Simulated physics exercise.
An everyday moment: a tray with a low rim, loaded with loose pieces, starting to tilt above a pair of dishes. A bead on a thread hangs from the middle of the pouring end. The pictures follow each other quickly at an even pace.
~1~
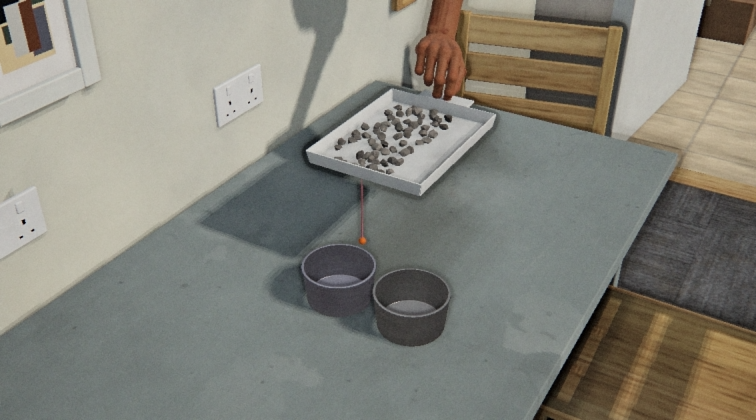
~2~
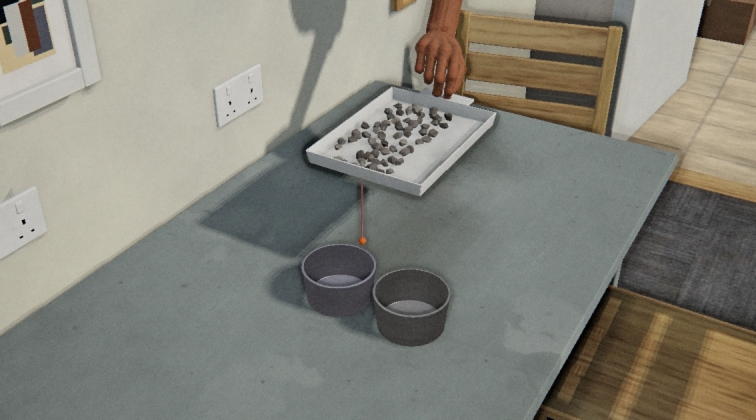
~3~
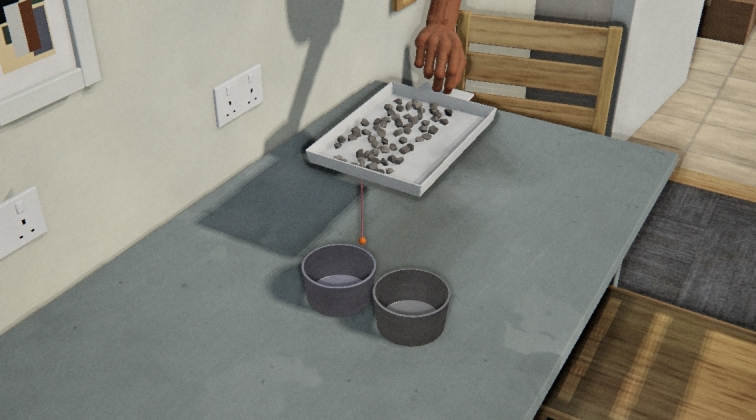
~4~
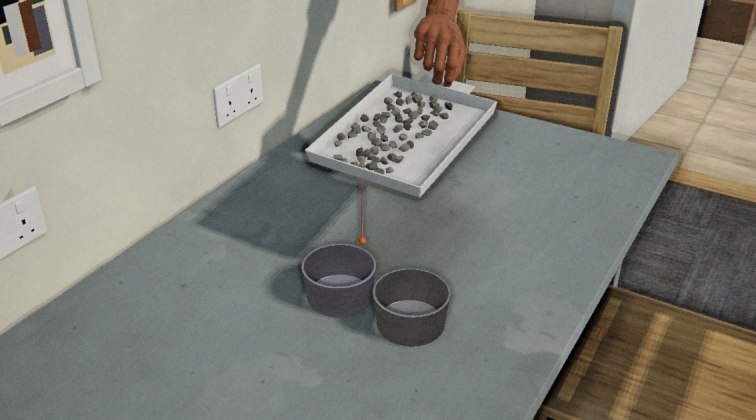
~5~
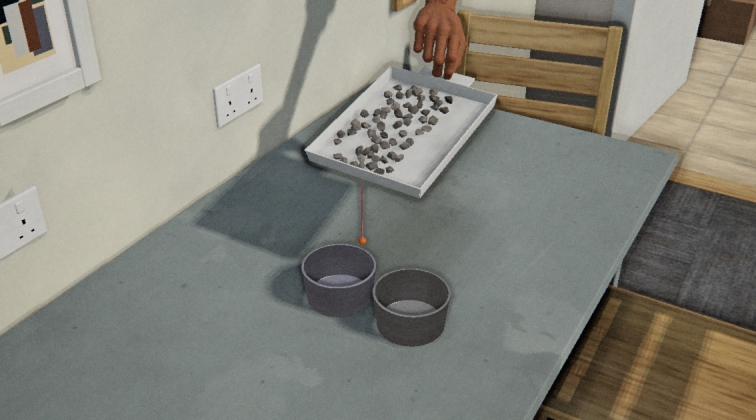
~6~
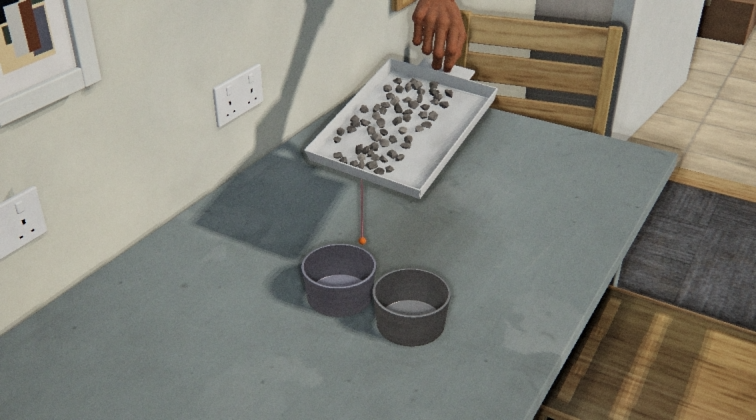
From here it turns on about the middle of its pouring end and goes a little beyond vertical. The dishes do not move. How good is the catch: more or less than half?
In the dishes lies more than half of it.
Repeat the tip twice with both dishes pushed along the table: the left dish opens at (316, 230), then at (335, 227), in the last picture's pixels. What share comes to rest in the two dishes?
In turn 30 and 0 in a hundred.
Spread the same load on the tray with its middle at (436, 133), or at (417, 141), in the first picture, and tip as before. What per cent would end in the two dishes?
First some 80, then 80 per cent.
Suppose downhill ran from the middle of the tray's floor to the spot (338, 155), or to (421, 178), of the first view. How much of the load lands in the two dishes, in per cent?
In turn 0 and 20 in a hundred.
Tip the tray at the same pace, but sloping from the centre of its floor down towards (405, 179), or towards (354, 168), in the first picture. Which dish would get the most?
First the right-hand dish, then the left one.
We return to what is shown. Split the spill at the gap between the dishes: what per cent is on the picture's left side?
It comes to 50 per cent or so.
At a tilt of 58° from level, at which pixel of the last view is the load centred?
Around (375, 166).
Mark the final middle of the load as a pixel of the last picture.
At about (354, 299).
Soon after the last picture, tray tipped steeply; nearly all on the tray; a stray few in the air.
A little later, tray tipped right over; most on the tray; a small part in the right dish; a small part in the left dish; a small part in the air.
Later still, tray tipped past a quarter turn; about a third in the right dish; about half in the left dish; a small part outside both.
At rest, tray tipped past a quarter turn; about a third in the right dish; about half in the left dish; a small part outside both.
